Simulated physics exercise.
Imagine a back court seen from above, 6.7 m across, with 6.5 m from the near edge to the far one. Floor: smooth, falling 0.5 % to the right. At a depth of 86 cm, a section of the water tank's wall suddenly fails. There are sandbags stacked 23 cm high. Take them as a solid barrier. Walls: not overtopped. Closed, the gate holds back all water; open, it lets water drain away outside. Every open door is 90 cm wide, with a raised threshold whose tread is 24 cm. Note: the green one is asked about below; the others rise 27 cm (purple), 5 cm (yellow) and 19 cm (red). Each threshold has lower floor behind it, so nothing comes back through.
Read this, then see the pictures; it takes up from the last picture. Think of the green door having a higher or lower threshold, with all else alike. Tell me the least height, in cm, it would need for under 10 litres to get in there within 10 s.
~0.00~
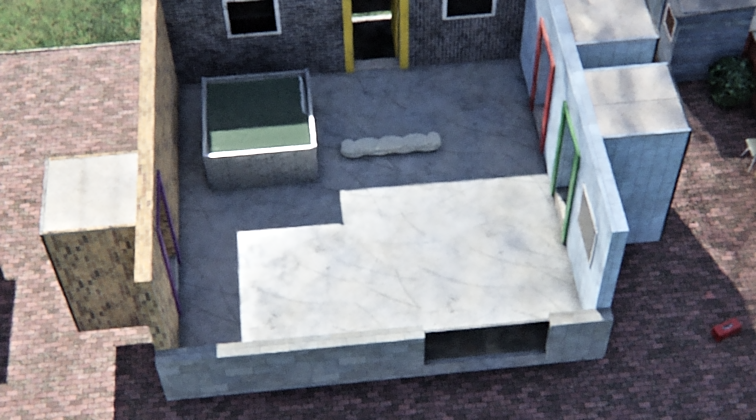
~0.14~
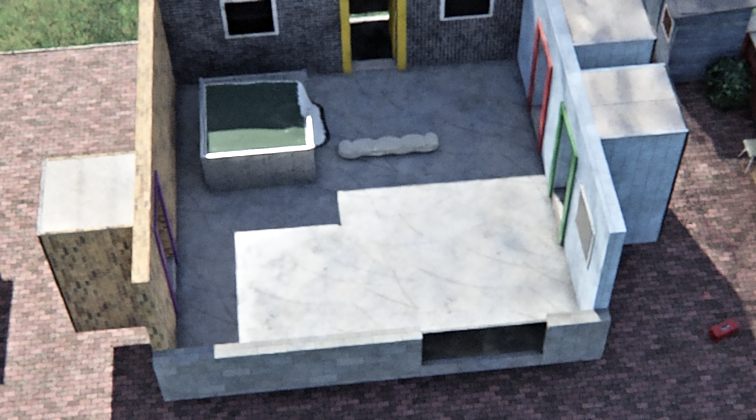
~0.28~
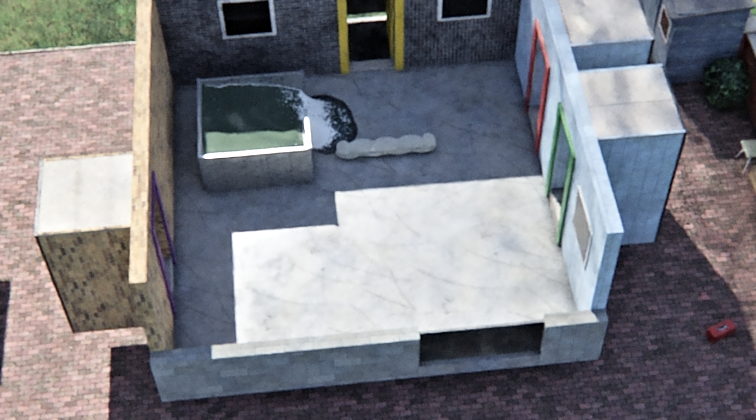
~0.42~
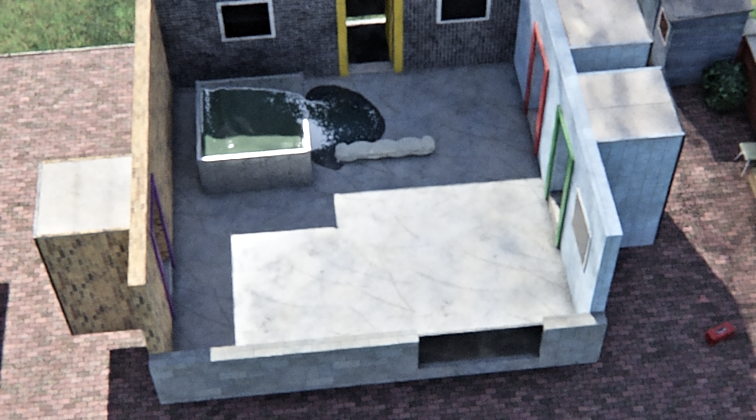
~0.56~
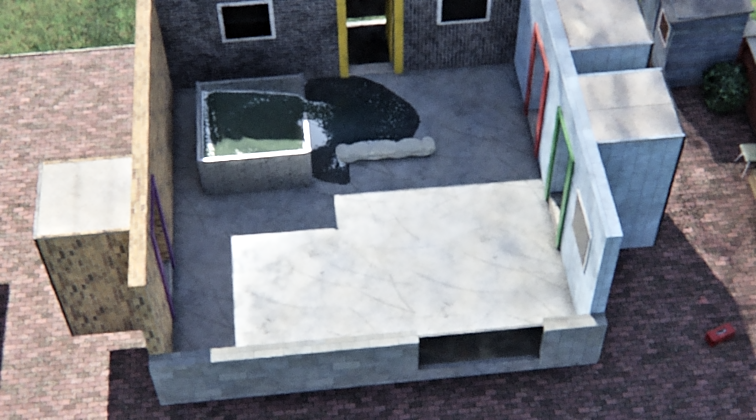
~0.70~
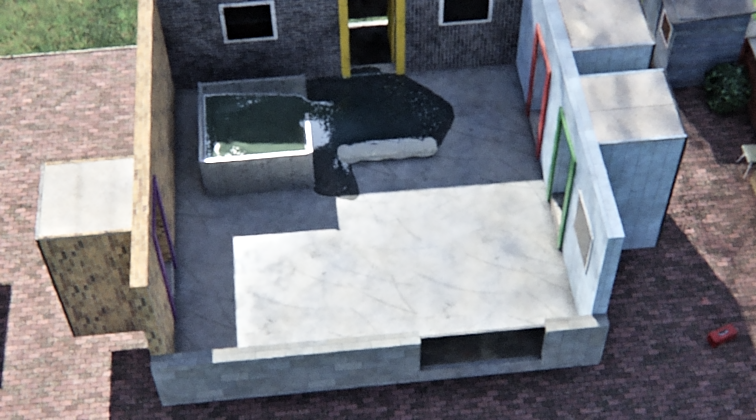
You would need roughly 6.5 cm.
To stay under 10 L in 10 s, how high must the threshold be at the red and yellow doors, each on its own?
About 33 cm at red and about 22 cm at yellow.
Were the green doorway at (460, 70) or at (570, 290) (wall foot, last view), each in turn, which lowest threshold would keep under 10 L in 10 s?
You'd want roughly 30 cm there first, then roughly 11.0 cm.
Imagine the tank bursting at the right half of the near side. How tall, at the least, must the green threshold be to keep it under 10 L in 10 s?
Close to 8.5 cm at the least.
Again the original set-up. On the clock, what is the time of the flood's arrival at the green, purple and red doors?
Green = 2.2 s, purple = 8.0 s, red = 1.1 s.
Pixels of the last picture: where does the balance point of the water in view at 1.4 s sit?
About (315, 136).
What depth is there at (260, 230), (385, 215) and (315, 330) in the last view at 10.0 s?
In that order: 2, 2 and 4 cm.
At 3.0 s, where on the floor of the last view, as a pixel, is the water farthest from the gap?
Lab note: Front tip approx. at (568, 280).
After 1.4 s water covers 25 % of the floor, deepest (47 cm) near (515, 64); it has not reached the green door.
After 3.0 s water covers 30 % of the floor, deepest (40 cm) near (461, 68); 6 cm at the green door, 0 litres in over its 25 cm threshold.
After 10.0 s water covers 90 % of the floor, deepest (12 cm) near (570, 289); 6 cm at the green door, 0 litres in over its 25 cm threshold.
At the green door as built, the water arrived by 2.2 s and peaked near 9 cm at 5.4 s.
With a threshold of 5.5 cm, 17 litres would have come in within the 10 s; with 7.5 cm, 4 litres. So under 10 litres takes about 6.5 cm.
